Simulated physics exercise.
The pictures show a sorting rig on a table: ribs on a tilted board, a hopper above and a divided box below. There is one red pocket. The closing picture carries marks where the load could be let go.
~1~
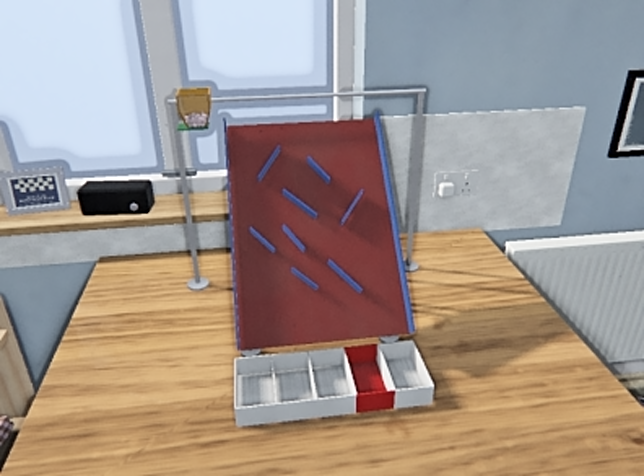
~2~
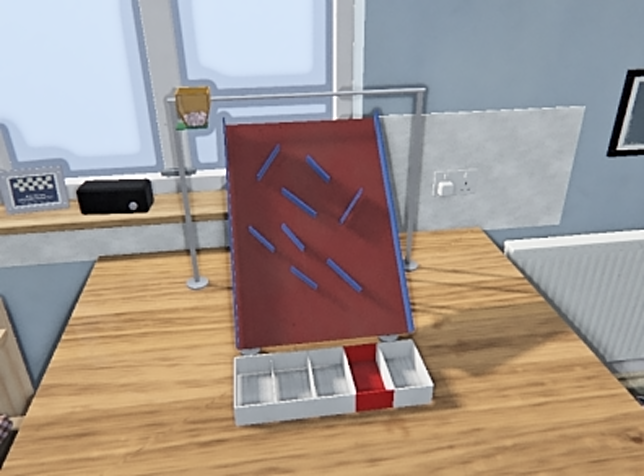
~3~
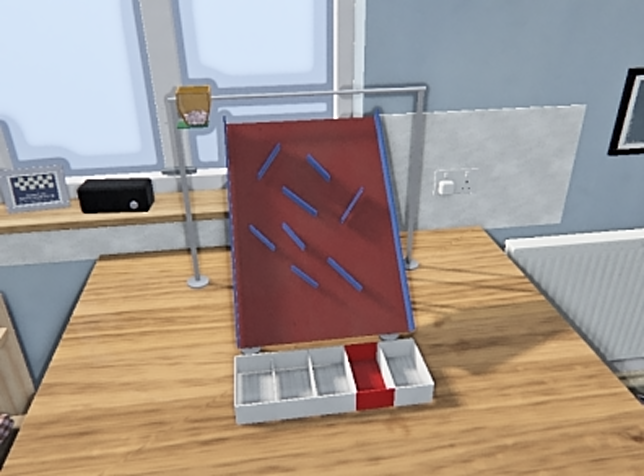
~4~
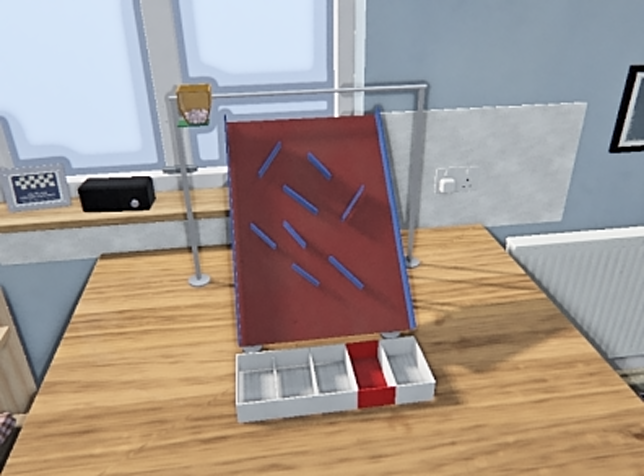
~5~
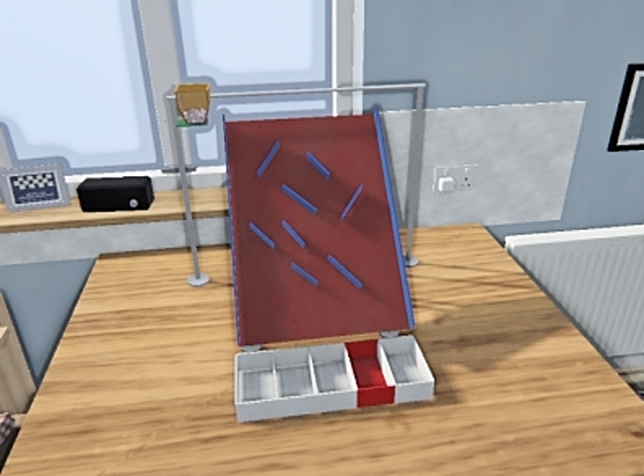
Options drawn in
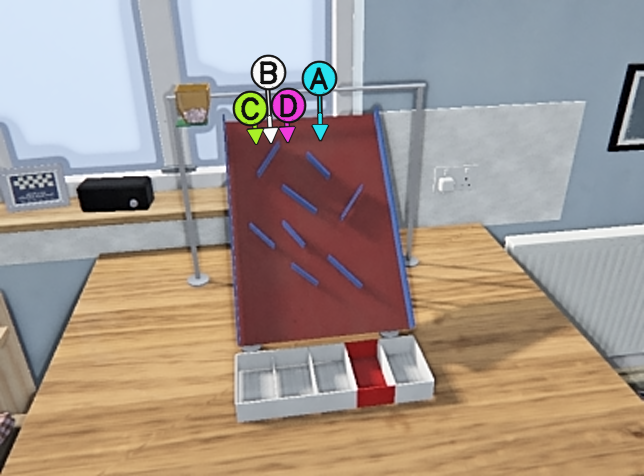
On a wooden table by a window, a tilted red board with blue ribs standing still above a divided white box with one red pocket.
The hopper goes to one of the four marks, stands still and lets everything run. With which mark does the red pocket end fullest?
Mark A does it best.
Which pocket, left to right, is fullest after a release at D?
The fifth.
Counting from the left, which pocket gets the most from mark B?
The first from the left.
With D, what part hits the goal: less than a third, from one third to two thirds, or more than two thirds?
Mark D gives less than a third.
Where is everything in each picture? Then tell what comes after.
Hopper at (197, 118), sugar pearls, door shut, in the first picture.
Ribs (258, 176) to (279, 145), (308, 156) to (329, 178), (283, 188) to (316, 213), in the second picture.
Ribs (342, 220) to (363, 187), (250, 225) to (274, 247), (284, 223) to (304, 247), in the third picture.
Ribs (293, 264) to (319, 283), (330, 256) to (363, 286), in the fourth picture.
Red pocket at (376, 395), number 4 of 5 from the left, in the fifth picture.
On the marked copy, mark A meets the board at (320, 134); mark B meets the board at (270, 137); mark C meets the board at (255, 138); mark D meets the board at (287, 136).
For mark A, about a third in the red pocket, about a third in other pockets, about a quarter outside the box.
For mark B, a stray few in the red pocket, most in other pockets, about a quarter outside the box.
For mark C, a stray few in the red pocket, most in other pockets, about a quarter outside the box.
For mark D, a small part in the red pocket, about two thirds in other pockets, about a quarter outside the box.
